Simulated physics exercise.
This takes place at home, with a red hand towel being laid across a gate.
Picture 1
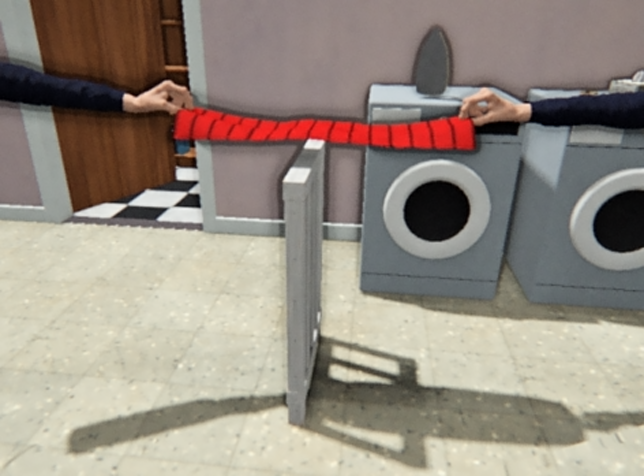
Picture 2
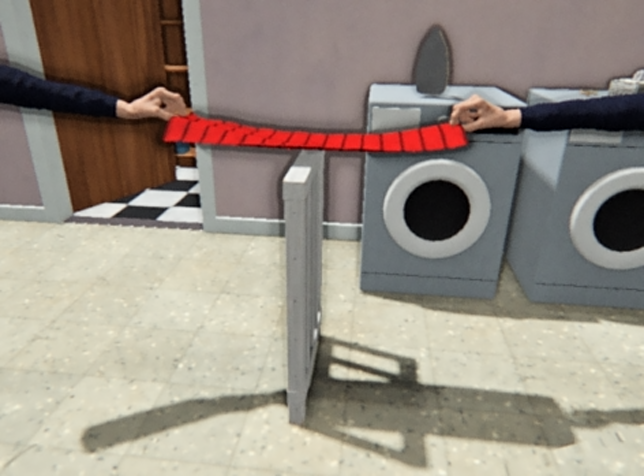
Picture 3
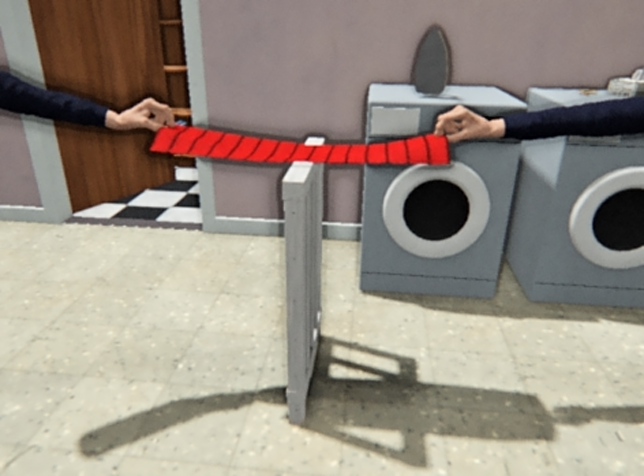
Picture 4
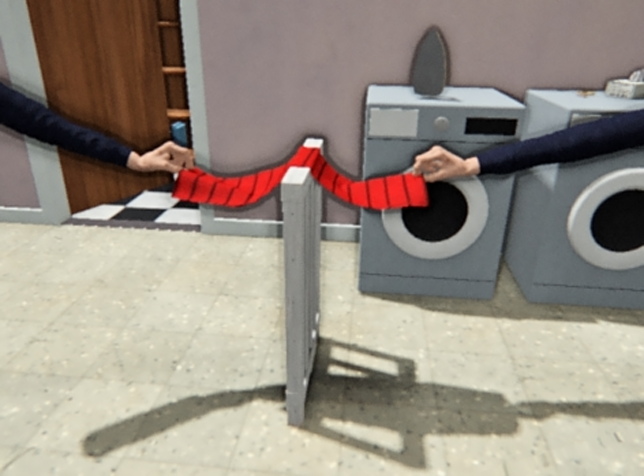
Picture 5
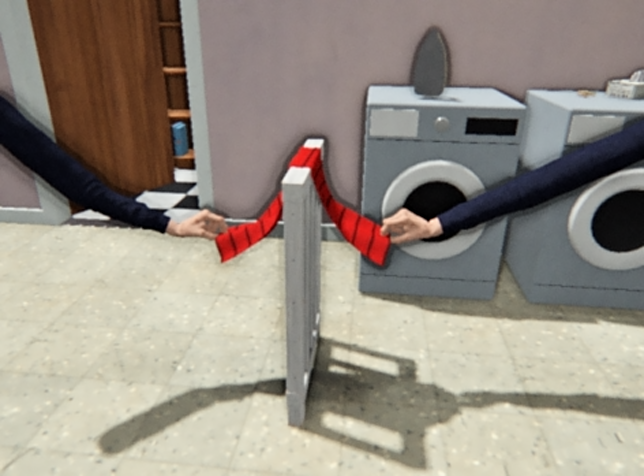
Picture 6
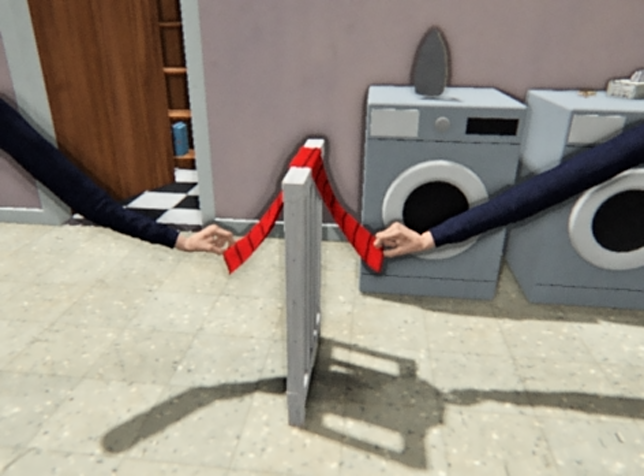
To begin with, two hands hold a red cloth stretched out above a narrow grey gate, with washing machines behind. The hands lower it until its middle rests across the top of the gate, then move down and inward, drawing the ends closer together so the cloth drapes down both sides.
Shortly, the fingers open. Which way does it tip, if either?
My prediction is it will remain in place.
Then, 0.18 s past the final frame, hand towel hanging on both sides, left end near (248, 265), right end near (361, 267).
Then, 0.28 s past the final frame, hand towel hanging on both sides, left end near (277, 275), right end near (331, 274).
Then, 0.40 s past the final frame, hand towel hanging on both sides, left end near (298, 278), right end near (316, 274).
When it is over, hand towel hanging on both sides, left end near (298, 278), right end near (315, 274). The red hand towel hangs there.
